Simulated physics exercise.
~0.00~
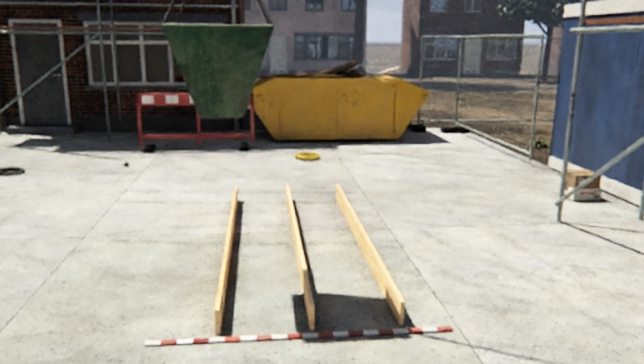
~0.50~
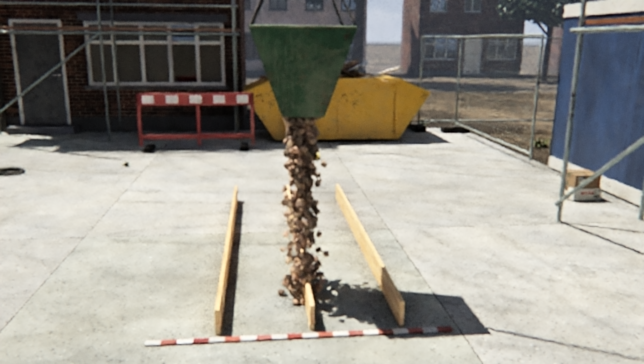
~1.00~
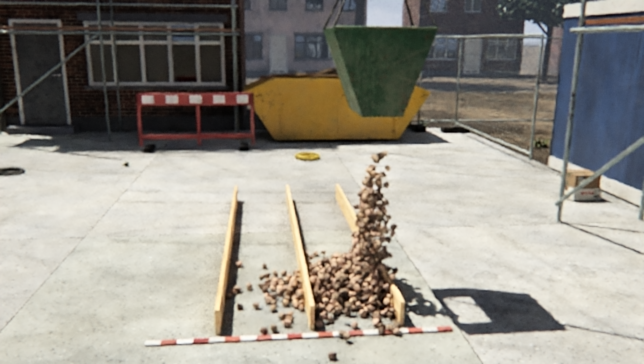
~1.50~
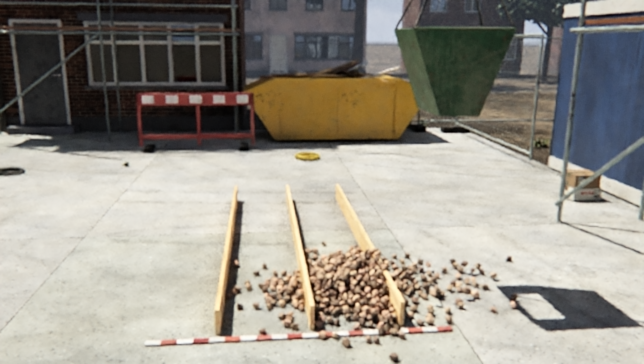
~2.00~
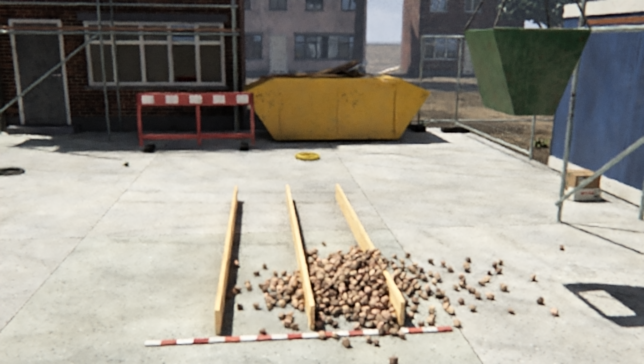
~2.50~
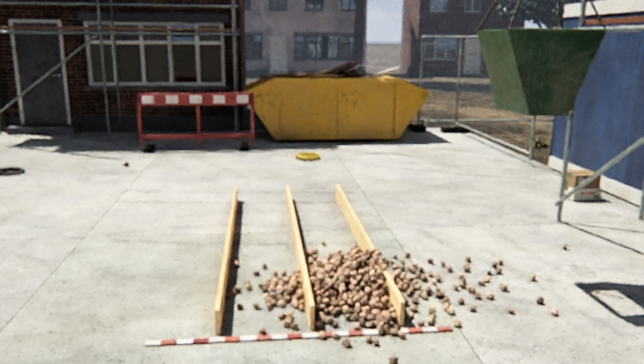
A sunlit concrete yard is seen from a raised, still viewpoint, with a brick building, a yellow skip and a red and white barrier behind. Three wooden boards stand on the ground behind a red and white striped pole, and a green hopper hangs above. The hopper moves right and pours a column of brown stones around the middle board. Still pouring, it passes the right board, then empties and carries on toward the blue wall. The stones settle mostly in the right bay, with a few in the left and some scattered beyond the right board.
